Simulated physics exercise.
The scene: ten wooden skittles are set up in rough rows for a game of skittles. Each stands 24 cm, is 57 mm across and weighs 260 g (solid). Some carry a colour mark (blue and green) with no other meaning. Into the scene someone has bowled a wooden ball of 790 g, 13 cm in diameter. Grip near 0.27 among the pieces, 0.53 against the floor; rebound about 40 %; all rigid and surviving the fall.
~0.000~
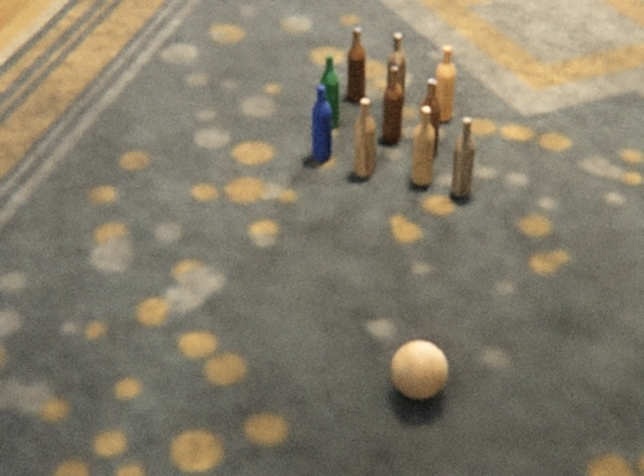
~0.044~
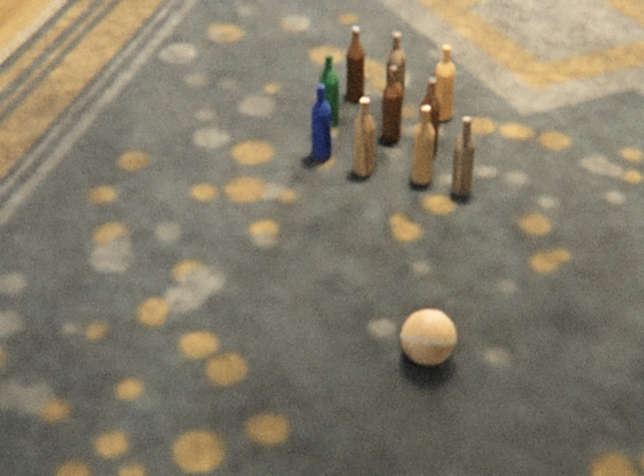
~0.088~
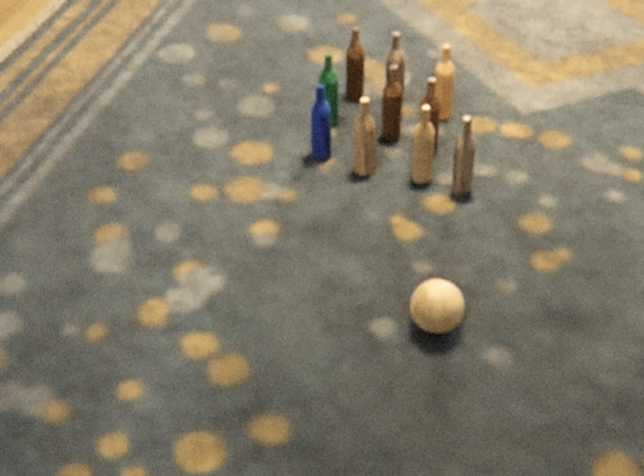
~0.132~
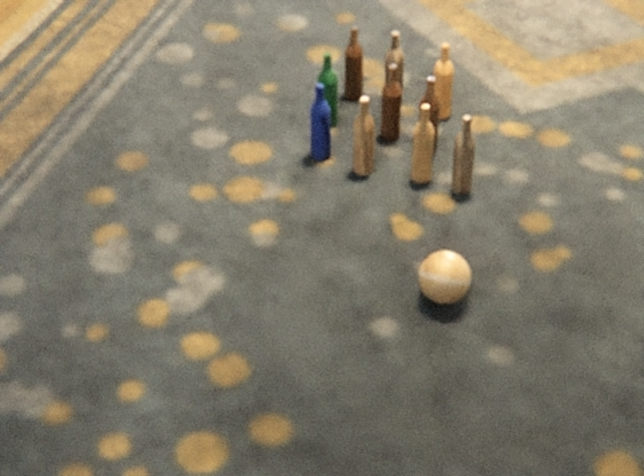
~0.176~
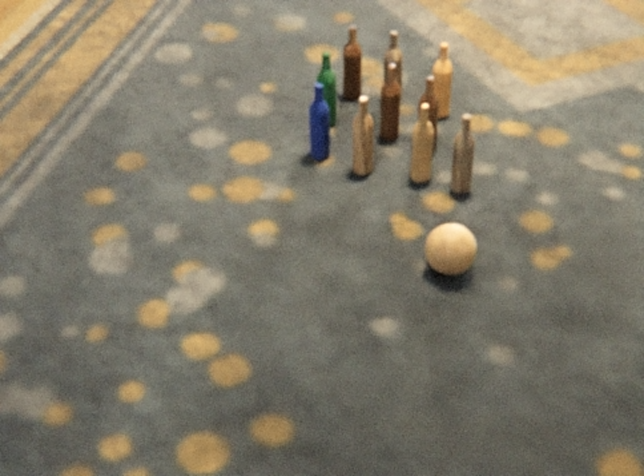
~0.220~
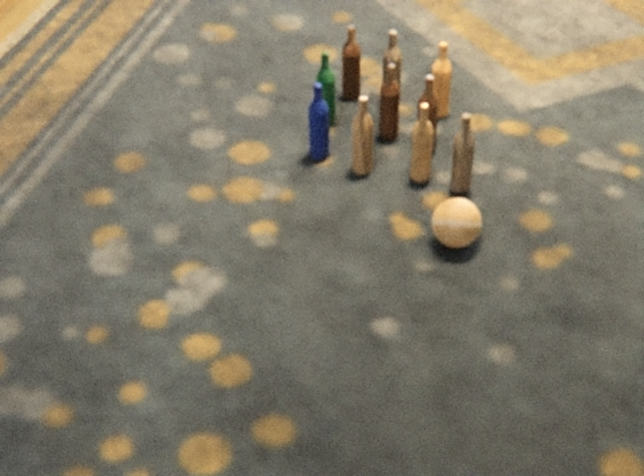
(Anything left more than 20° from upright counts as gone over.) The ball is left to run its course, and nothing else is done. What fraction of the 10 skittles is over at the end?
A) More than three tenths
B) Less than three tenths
Option B: Less than three tenths.
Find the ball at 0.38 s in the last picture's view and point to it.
It sits close to pixel (475, 159).
After 0.38 s, ball still moving; 1 of the 10 skittles over.
By the end (1.4 s), ball rolling away; 1 of the 10 skittles over; blue skittle unmoved; green skittle unmoved. That is 10 per cent. As the last picture would show them, middles, blue skittle near (319, 121), green skittle near (326, 89).
